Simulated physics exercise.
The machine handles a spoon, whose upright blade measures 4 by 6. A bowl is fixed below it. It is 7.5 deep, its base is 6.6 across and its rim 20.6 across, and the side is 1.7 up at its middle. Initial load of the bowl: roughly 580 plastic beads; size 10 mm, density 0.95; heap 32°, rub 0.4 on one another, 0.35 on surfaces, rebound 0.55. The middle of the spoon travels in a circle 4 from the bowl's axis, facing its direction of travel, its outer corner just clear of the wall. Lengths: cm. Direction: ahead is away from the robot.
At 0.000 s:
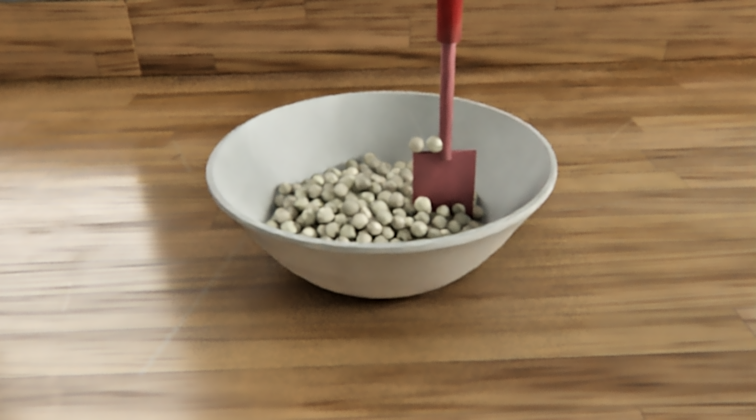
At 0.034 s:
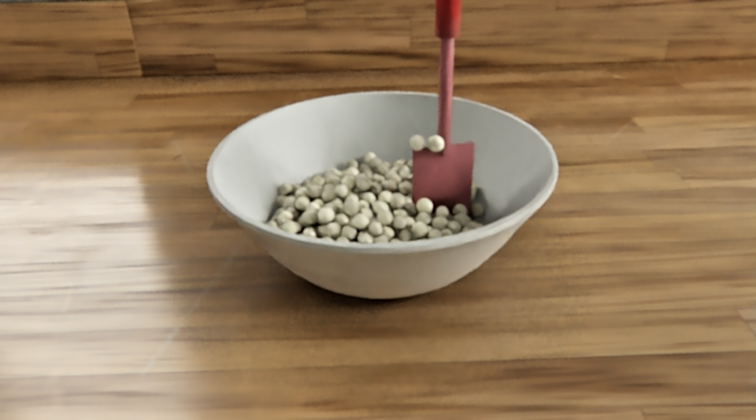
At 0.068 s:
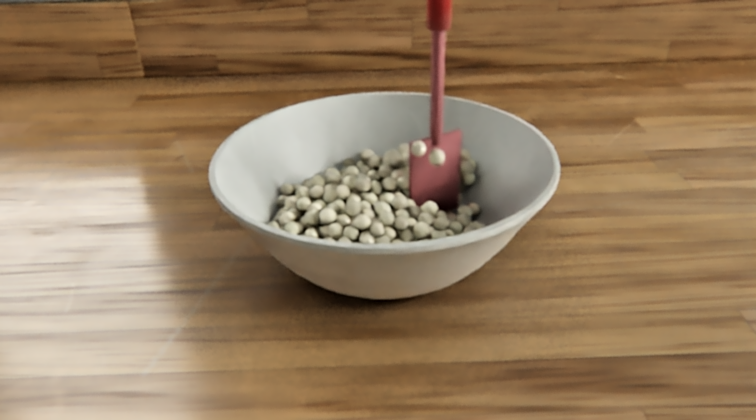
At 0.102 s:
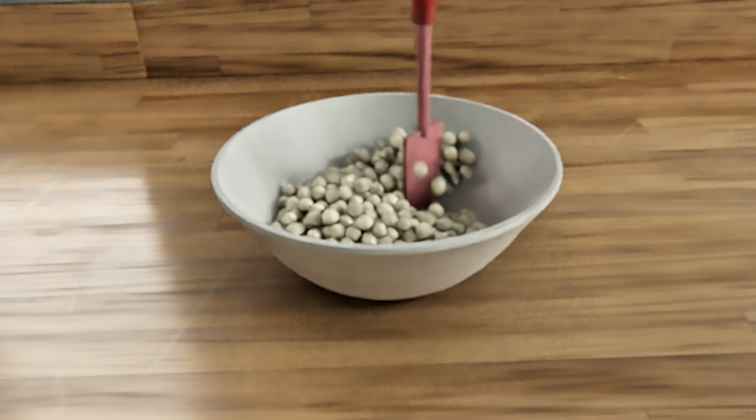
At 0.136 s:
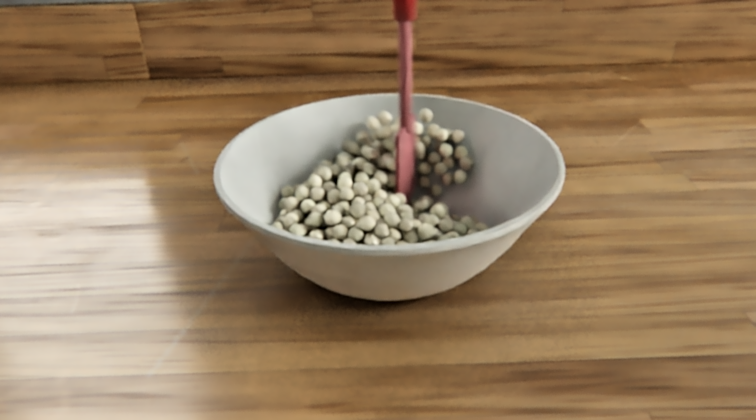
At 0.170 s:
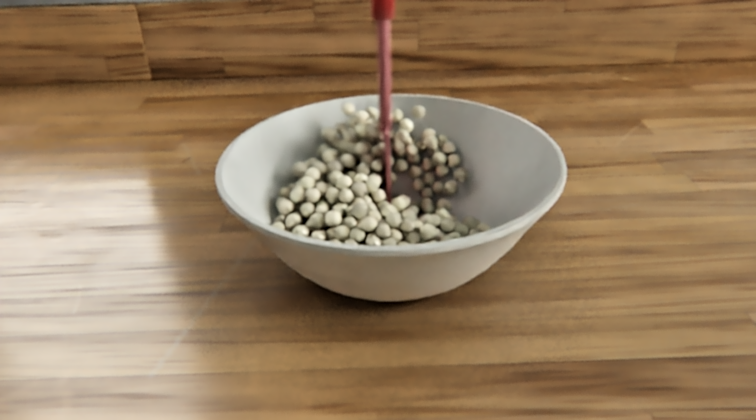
Red spoon sweeping leftward through pale beads in a white bowl on a wooden surface, turning edge-on and heaping beads toward the back.
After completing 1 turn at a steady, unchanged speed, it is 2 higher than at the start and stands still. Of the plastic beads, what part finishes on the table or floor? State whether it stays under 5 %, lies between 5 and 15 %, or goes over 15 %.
It stays under 5 %.
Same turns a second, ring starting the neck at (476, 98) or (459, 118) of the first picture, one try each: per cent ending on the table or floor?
0 and 0 per cent.
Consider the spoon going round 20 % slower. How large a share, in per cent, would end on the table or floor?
Estimate: Near 0 in a hundred.
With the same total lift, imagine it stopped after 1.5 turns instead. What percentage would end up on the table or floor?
Roughly 0 percent would end up there.
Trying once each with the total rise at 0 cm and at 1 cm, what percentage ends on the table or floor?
Trial one: Roughly 0 %; trial two: Roughly 0 %.
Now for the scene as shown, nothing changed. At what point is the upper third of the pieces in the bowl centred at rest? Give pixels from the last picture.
Roughly pixel (421, 209).
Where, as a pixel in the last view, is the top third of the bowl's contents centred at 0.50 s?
Close to pixel (433, 231).
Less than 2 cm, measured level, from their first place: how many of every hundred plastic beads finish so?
I'd put it at about 25 in a hundred.
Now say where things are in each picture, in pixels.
Spoon neck at (445, 129), 0° round; upper third of the load around (372, 208), from x 270 to 485, top at y 145; 575 in the bowl, in the first picture.
Spoon neck at (444, 124), 9° round; upper third of the load around (375, 207), from x 270 to 485, top at y 145, in the second picture.
Spoon neck at (436, 115), 29° round; upper third of the load around (383, 194), from x 275 to 490, top at y 150, in the third picture.
Spoon neck at (423, 108), 50° round; upper third of the load around (384, 189), from x 275 to 490, top at y 135, in the fourth picture.
Spoon neck at (405, 103), 71° round; upper third of the load around (374, 179), from x 275 to 495, top at y 115, in the fifth picture.
Spoon neck at (385, 102), 92° round; upper third of the load around (361, 176), from x 280 to 495, top at y 110; 575 in the bowl, in the sixth picture.
After 0.34 s, 194° round, highest piece 9 above the table; 575 in the bowl.
After 0.50 s, 297° round, highest piece 8 above the table; 574 in the bowl, 1 on the table or floor.
After 0.79 s, 0° round, highest piece 6 above the table; 574 in the bowl, 1 on the table or floor.
After 1.49 s, 0° round, highest piece 6 above the table; 574 in the bowl, 1 on the table or floor.
At rest, 574 in the bowl, 1 on the table or floor. That is 0 % on the table or floor.
